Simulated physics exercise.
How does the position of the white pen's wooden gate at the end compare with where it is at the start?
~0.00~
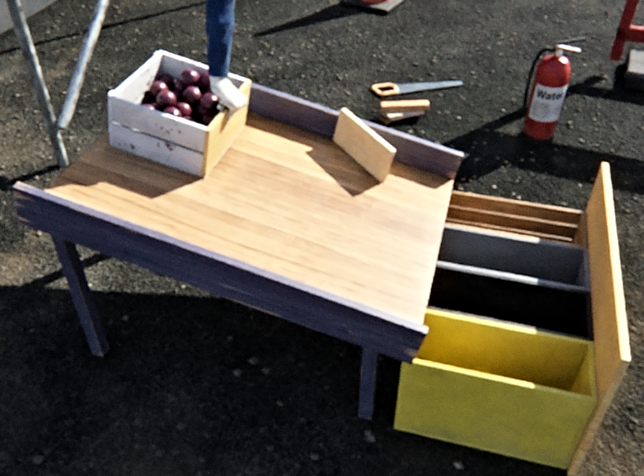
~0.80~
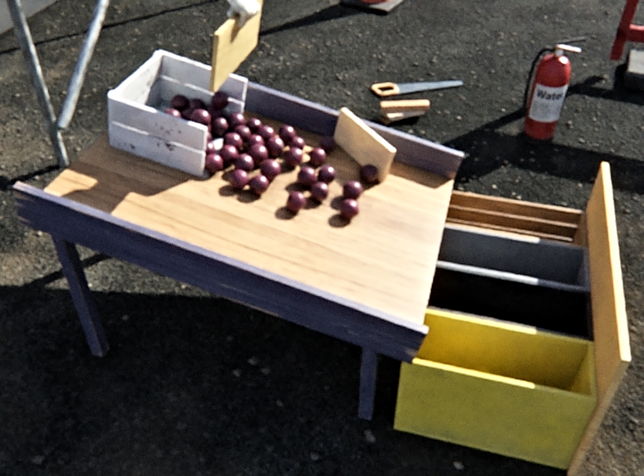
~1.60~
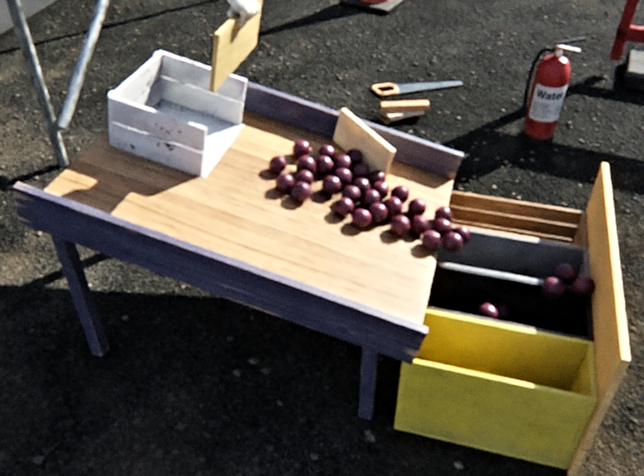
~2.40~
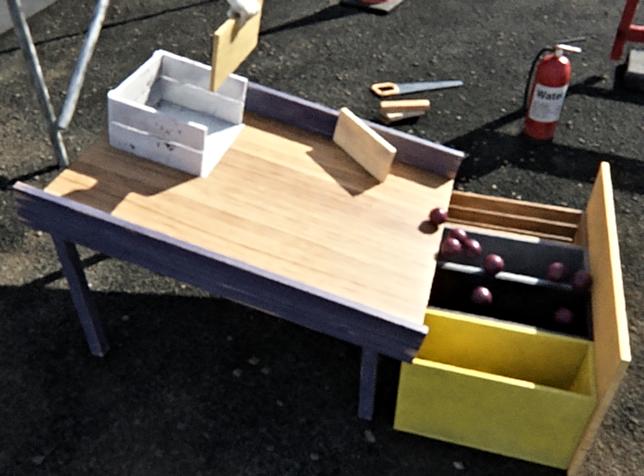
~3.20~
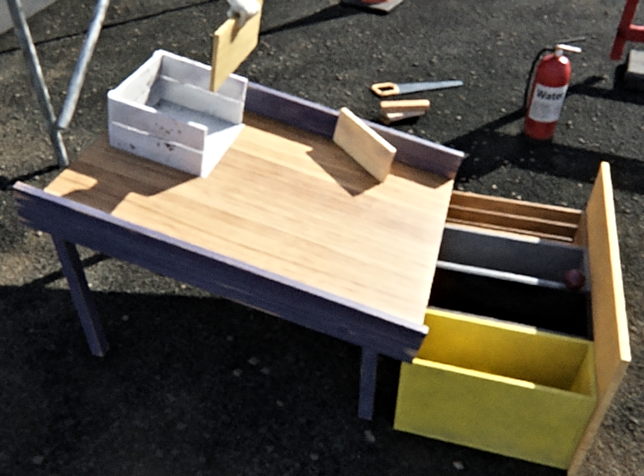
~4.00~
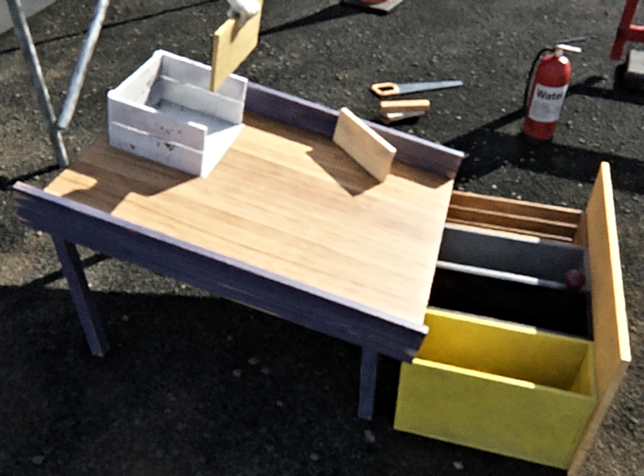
At the start the gate stands down on the table, closing the right side of the white pen. By the end it is held up in the air above the pen's far right corner, leaving that side open.
